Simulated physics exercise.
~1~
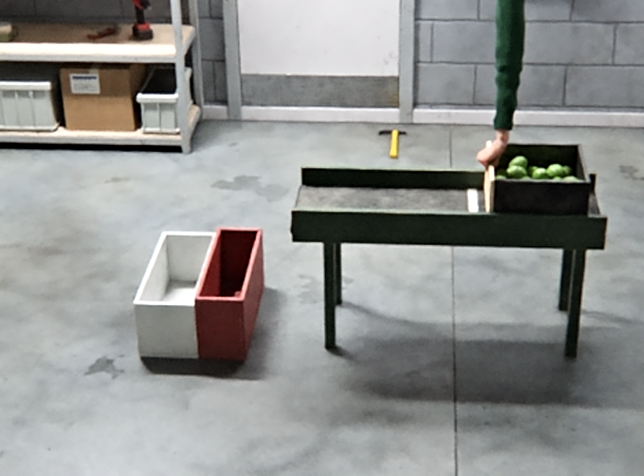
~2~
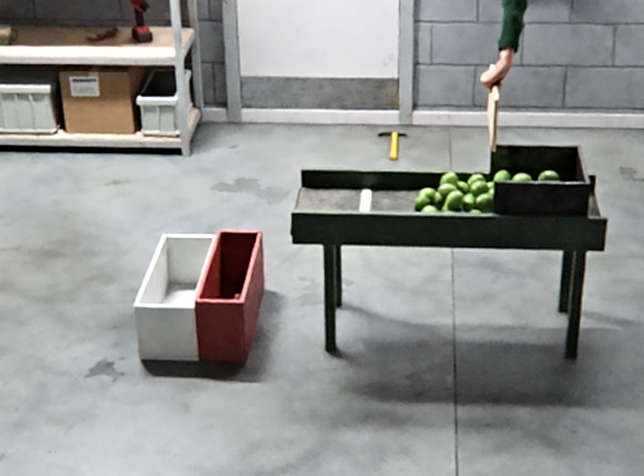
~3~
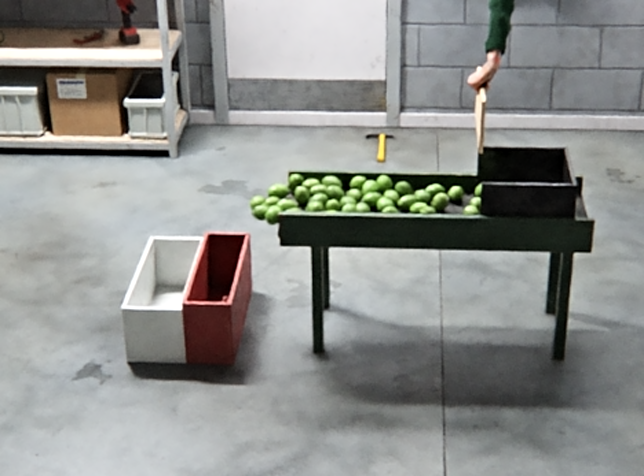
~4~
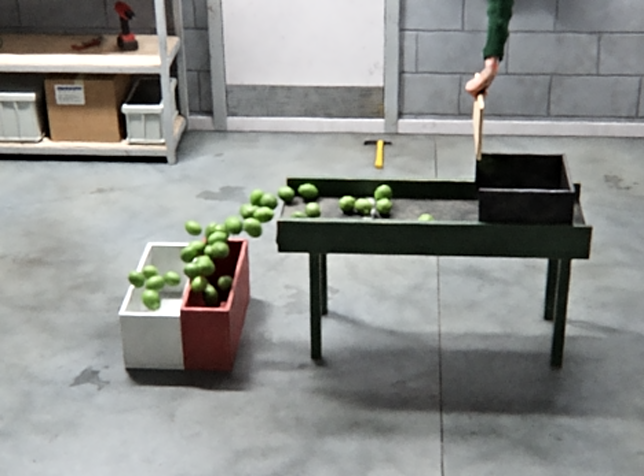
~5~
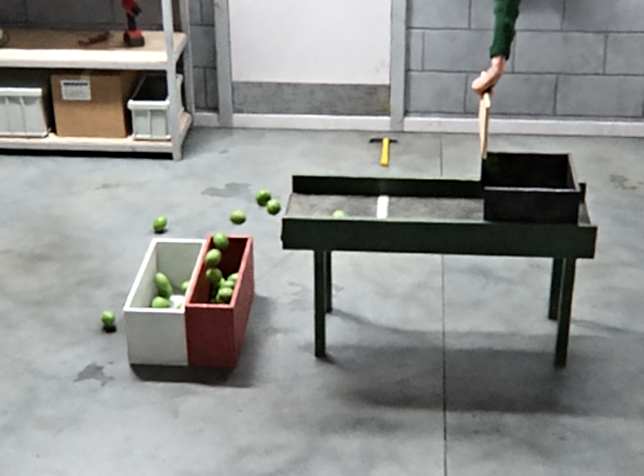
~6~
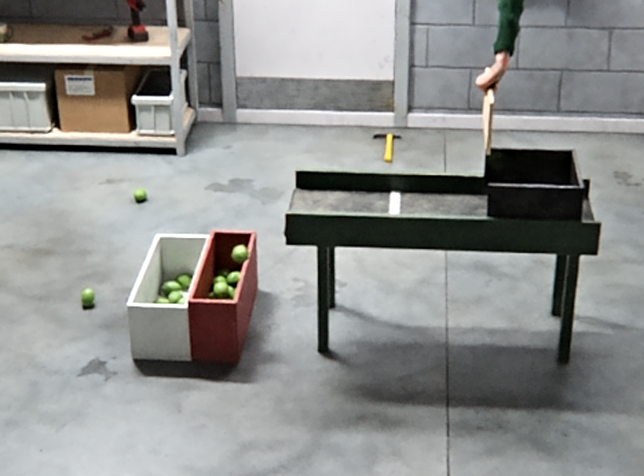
The footage shows a hand lifting a gate on a black pen, letting green limes ride left along a level belt and spill off its end, most landing in a red tote and the white box beside it, while two come to lie on the floor beyond.
